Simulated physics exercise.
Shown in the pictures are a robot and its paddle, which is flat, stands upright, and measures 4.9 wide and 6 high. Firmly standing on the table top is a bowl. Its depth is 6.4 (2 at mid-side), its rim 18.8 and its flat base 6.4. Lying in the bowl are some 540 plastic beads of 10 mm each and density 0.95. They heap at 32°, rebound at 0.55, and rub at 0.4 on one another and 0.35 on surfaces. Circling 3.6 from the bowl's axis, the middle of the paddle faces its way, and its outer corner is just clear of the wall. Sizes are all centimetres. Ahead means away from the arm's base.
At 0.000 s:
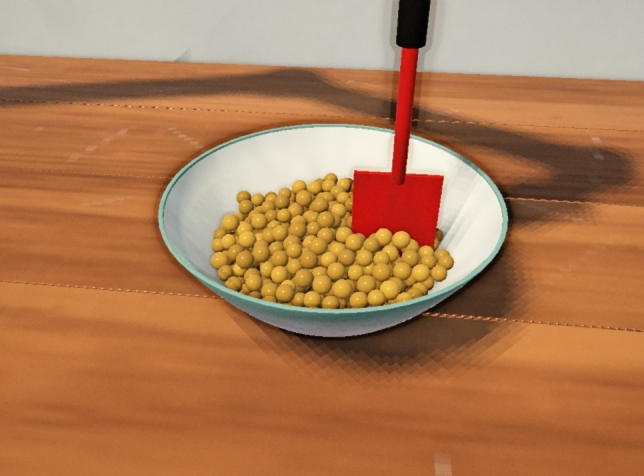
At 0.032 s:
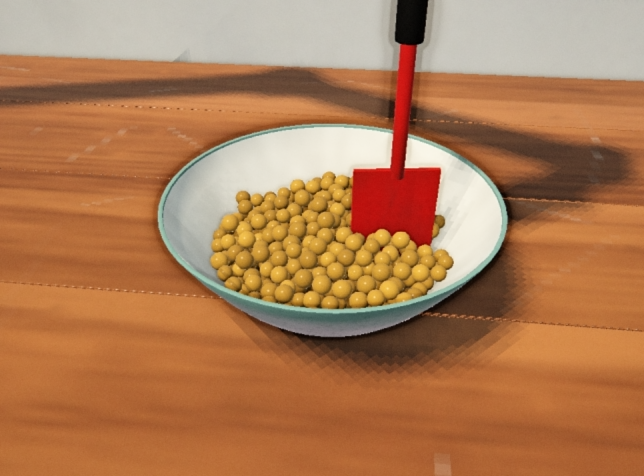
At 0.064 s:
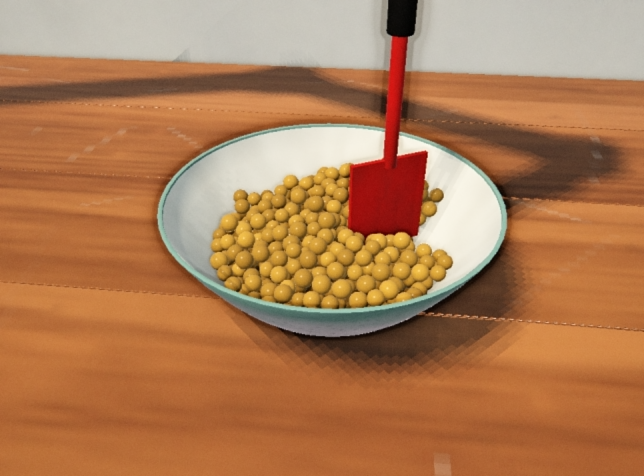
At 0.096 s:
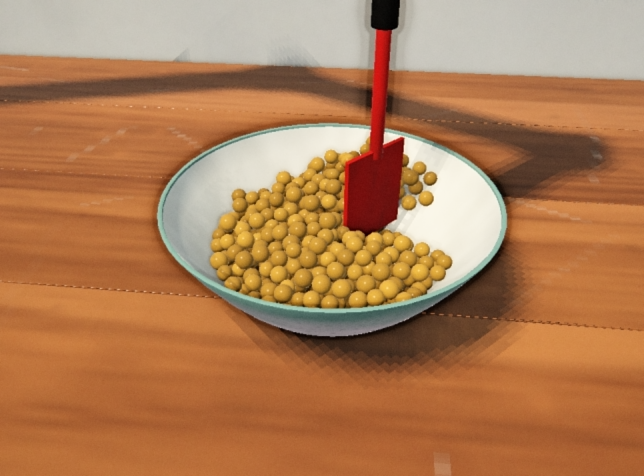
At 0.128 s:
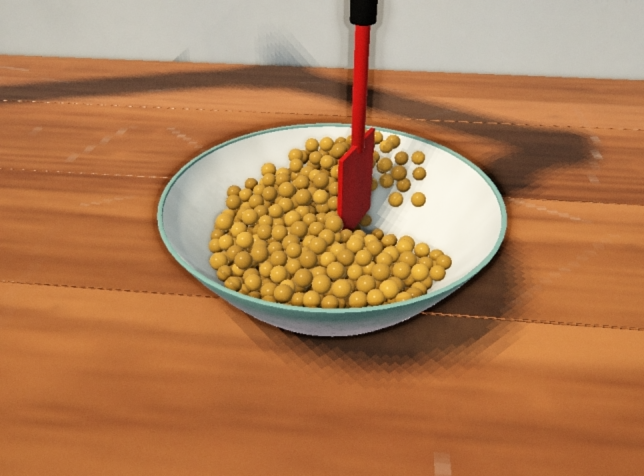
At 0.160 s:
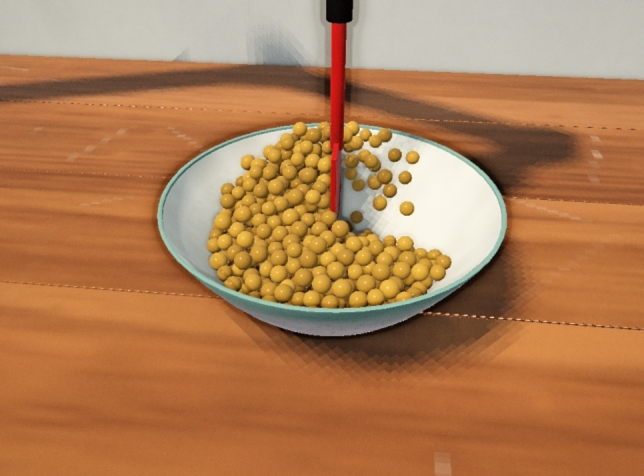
In this clip, a flat red paddle on a black-handled rod sweeps leftward through small mustard-colored balls in a white bowl, turning edge-on as the balls bunch up at the back left and some scatter behind it.
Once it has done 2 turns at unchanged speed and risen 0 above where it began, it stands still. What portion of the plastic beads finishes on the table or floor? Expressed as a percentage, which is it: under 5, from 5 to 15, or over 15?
The percentage is over 15.
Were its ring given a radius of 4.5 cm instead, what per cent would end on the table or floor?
That would make it around 30 percent.
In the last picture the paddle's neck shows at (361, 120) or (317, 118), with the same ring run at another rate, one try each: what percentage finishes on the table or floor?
Some 10 and 30 per cent.
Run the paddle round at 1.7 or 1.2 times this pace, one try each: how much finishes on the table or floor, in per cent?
Around 50 percent for the first try and 30 percent for the second.
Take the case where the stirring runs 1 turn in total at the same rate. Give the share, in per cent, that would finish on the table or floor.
15 %.
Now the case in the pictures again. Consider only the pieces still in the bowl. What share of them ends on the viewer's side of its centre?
About 45 per cent.
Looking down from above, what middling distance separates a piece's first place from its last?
Reading: Around 9 cm.
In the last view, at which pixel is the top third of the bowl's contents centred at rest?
It is centred around (396, 214).
By 0.54 s, 337° round, highest piece 9 above the table; 481 in the bowl, 48 on the table or floor, 12 in flight or on the tool.
By 0.92 s, 224° round, highest piece 8 above the table; 450 in the bowl, 82 on the table or floor, 9 in flight or on the tool.
By 1.31 s, 0° round, highest piece 6 above the table; 427 in the bowl, 114 on the table or floor.
By 2.01 s, 0° round, highest piece 6 above the table; 427 in the bowl, 114 on the table or floor.
Final count, 427 in the bowl, 114 on the table or floor. That is 21 % on the table or floor.
